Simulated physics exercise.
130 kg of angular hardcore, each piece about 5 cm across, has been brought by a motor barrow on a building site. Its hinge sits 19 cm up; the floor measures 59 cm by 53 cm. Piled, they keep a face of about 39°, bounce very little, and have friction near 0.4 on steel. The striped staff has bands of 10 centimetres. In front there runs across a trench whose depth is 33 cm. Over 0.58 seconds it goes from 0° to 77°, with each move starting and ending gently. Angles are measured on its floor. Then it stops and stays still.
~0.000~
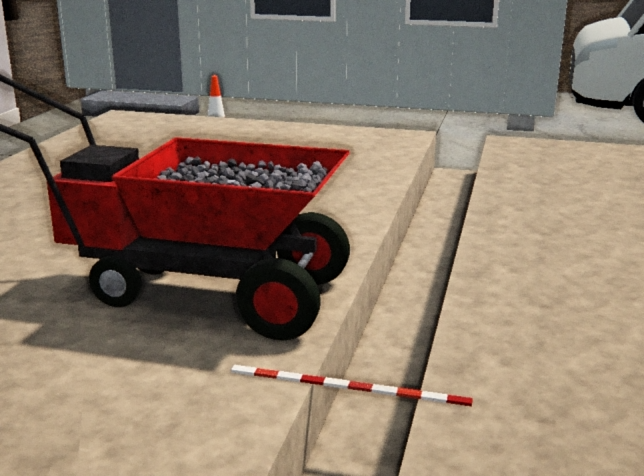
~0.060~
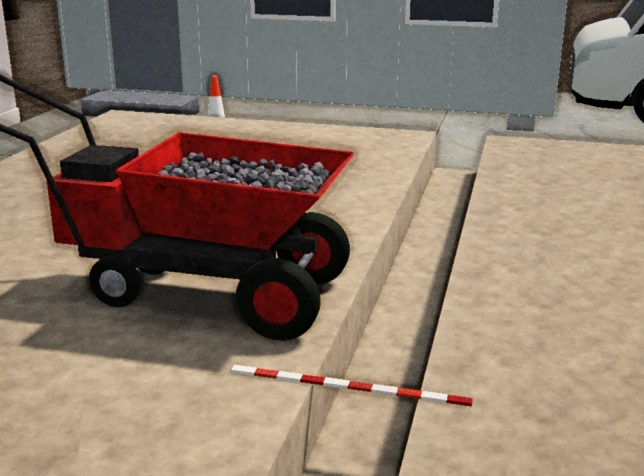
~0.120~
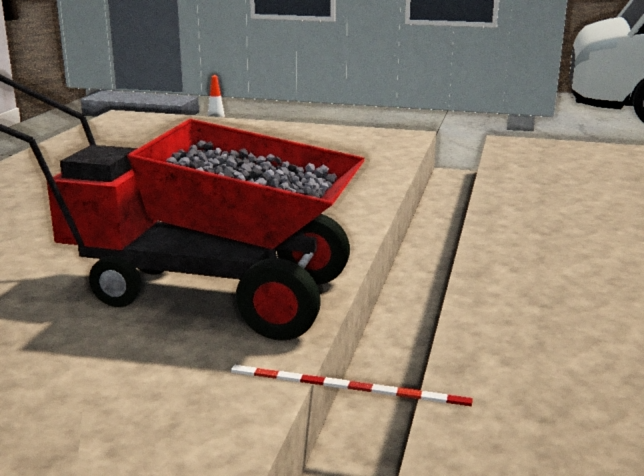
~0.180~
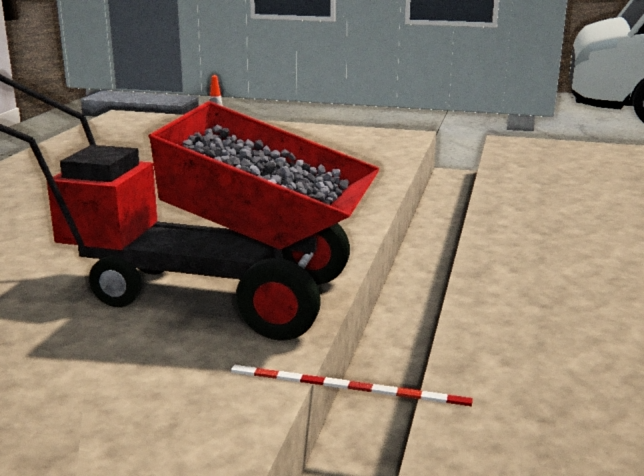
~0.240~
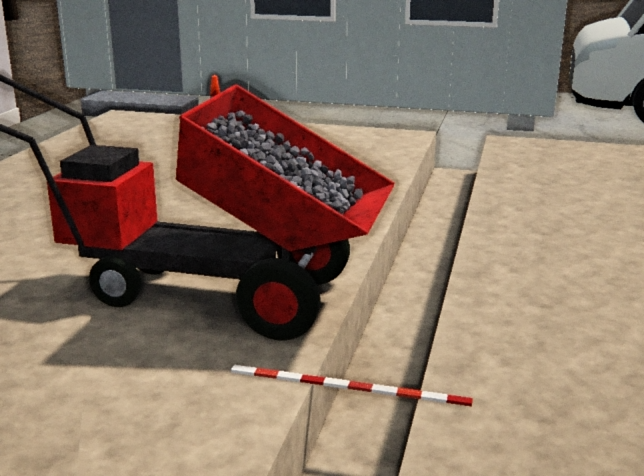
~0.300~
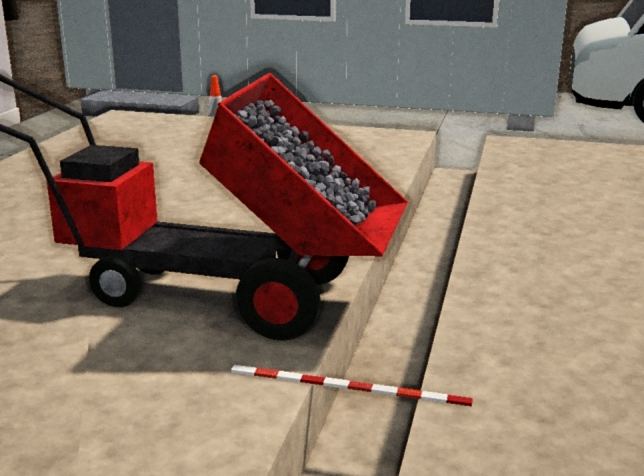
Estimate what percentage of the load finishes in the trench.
Roughly 33 percent.
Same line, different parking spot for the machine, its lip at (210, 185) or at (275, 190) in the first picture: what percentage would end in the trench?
First spot about 85, second spot about 70 per cent.
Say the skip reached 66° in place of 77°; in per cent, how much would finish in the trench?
I'd guess some 30 in a hundred.
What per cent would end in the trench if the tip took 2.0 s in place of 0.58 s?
Probably about 65 in a hundred.
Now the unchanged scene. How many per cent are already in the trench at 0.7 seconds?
I'd put it near 10 per cent.
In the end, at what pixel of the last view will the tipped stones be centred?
I'd put it close to (478, 327).
After 0.4 s the floor is at 64°; 100 % in the skip; the foremost stones are at (389, 268).
After 0.7 s the floor is at 77°; 65 % in the skip, 9 % in the trench, 26 % past the trench; the foremost stones are at (483, 341).
After 1.0 s the floor is at 77°; 6 % in the skip, 24 % in the trench, 70 % past the trench; the foremost stones are past the picture's edge.
After 3.0 s the floor is at 77°; 0 % in the skip, 33 % in the trench, 67 % past the trench; the foremost stones are past the picture's edge.
